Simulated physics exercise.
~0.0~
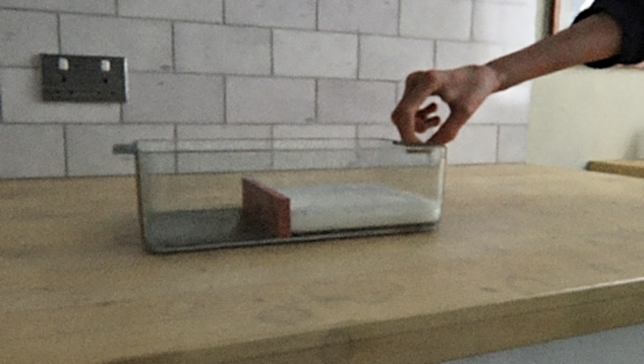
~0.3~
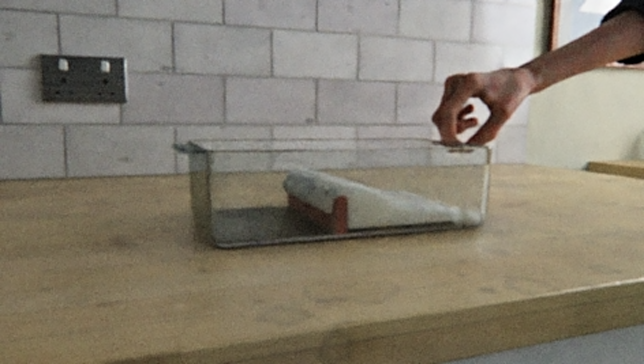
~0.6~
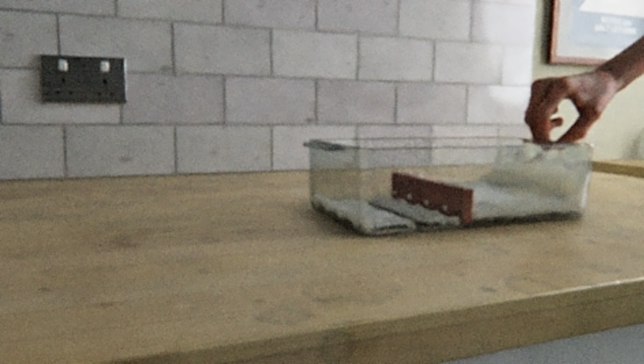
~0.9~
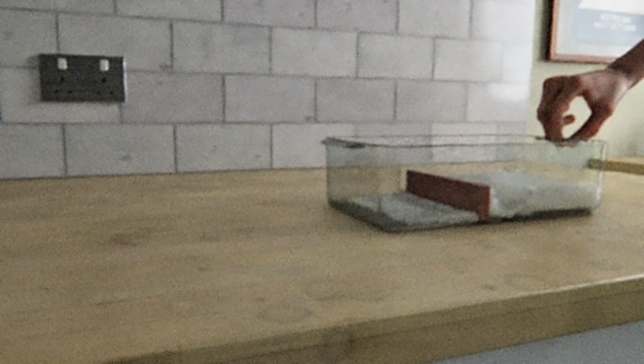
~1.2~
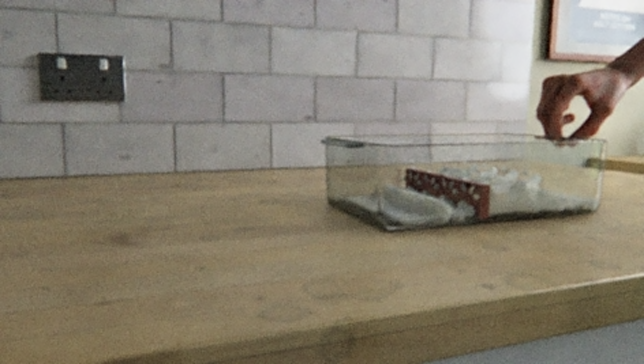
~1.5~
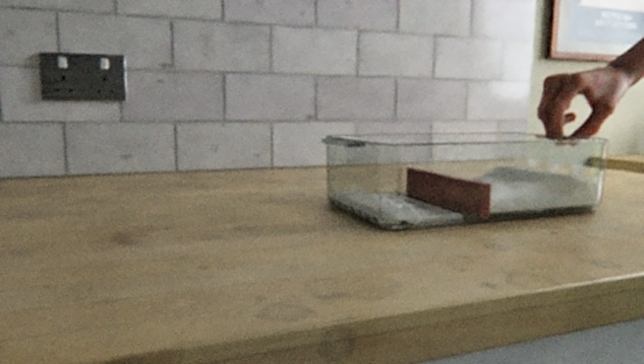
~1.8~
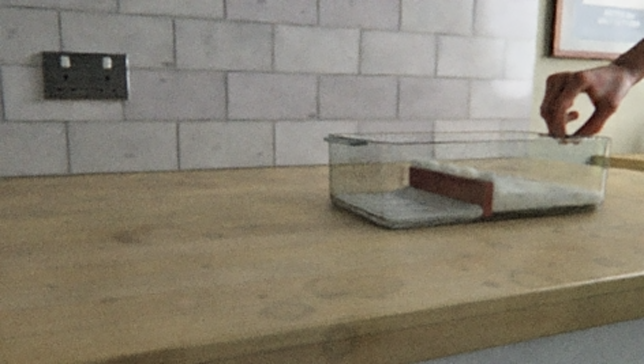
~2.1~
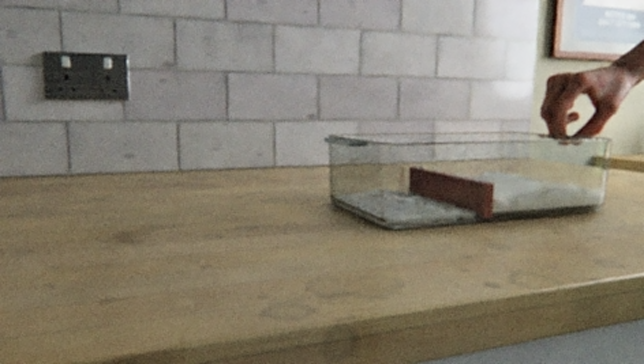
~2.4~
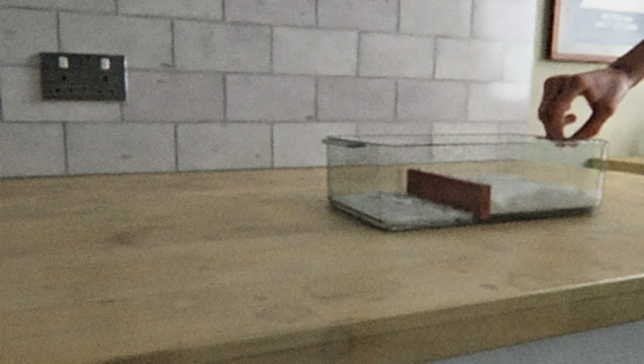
A clear glass food box stands on a wooden worktop before a pale tiled wall, with milk only to the right of its low reddish-brown divider. A hand gripping the right end of the rim draws the box rightwards, and the milk heaps up against the divider and slopes down behind it. Some spills over into the left side as the rest surges up the right end. The box stops, and the milk sloshes back and forth on both sides before calming. At the end, a shallow layer lies left of the upright divider, most remains on the right, and the hand still holds the rim.
